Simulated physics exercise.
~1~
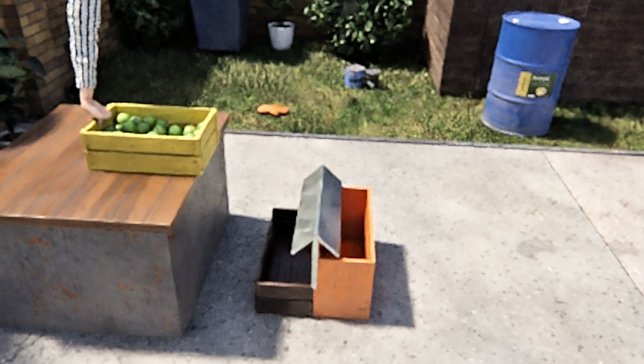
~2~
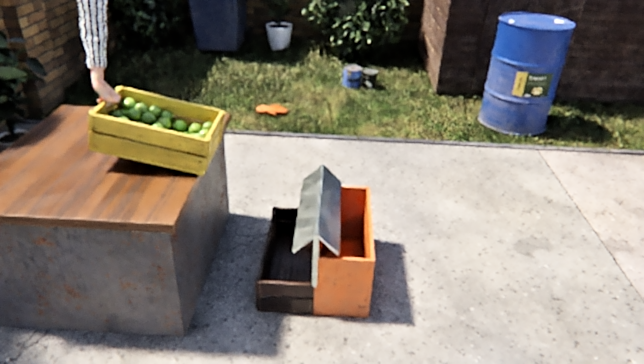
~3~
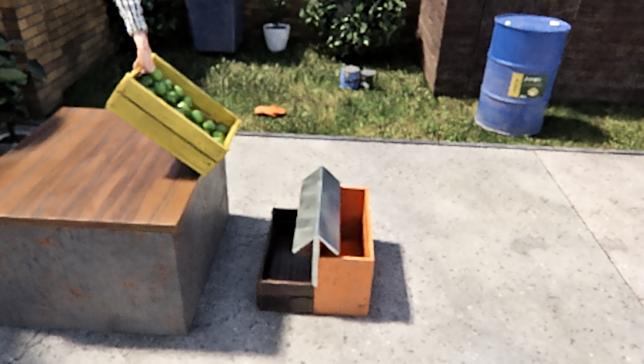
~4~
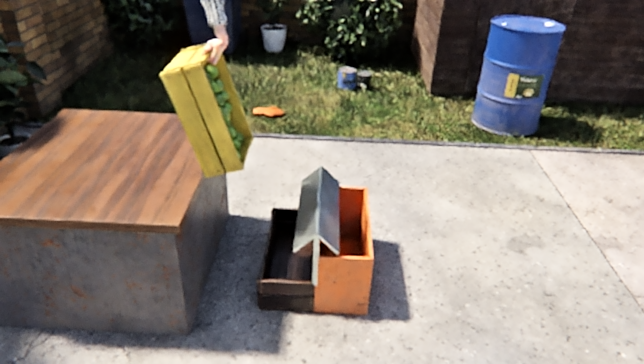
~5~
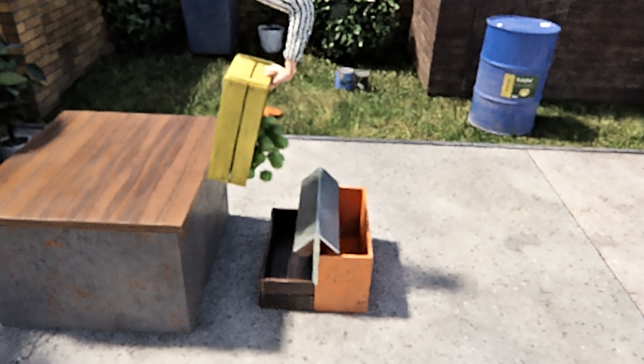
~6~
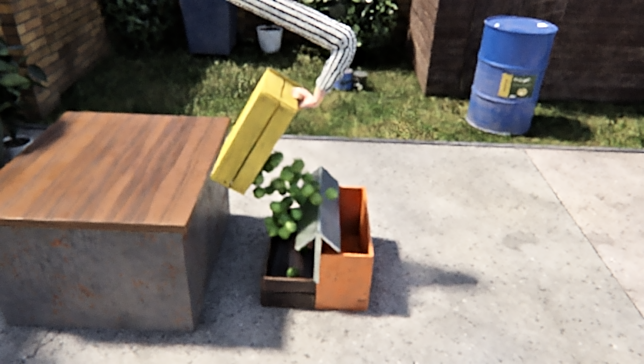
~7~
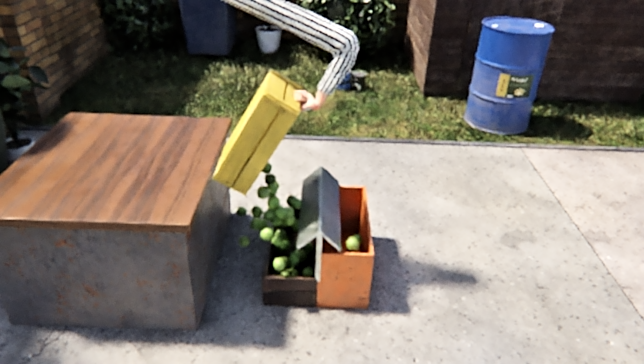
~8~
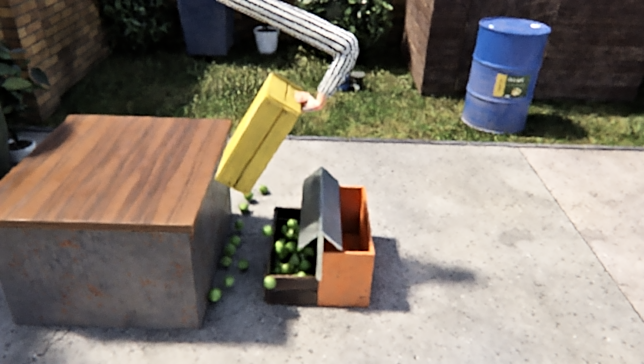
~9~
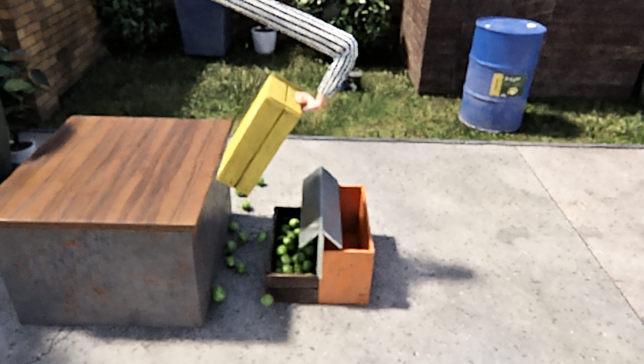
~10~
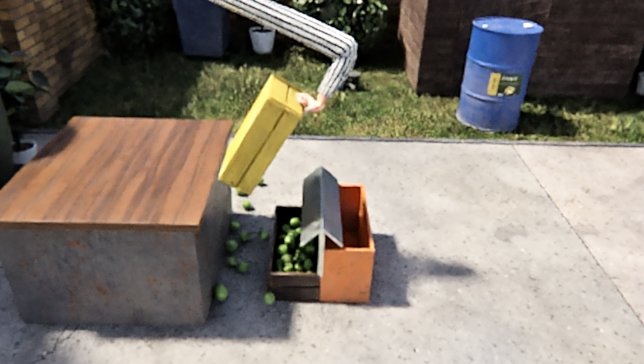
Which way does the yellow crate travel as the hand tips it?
The yellow crate travels to the right, going past the end of the bench toward the totes.
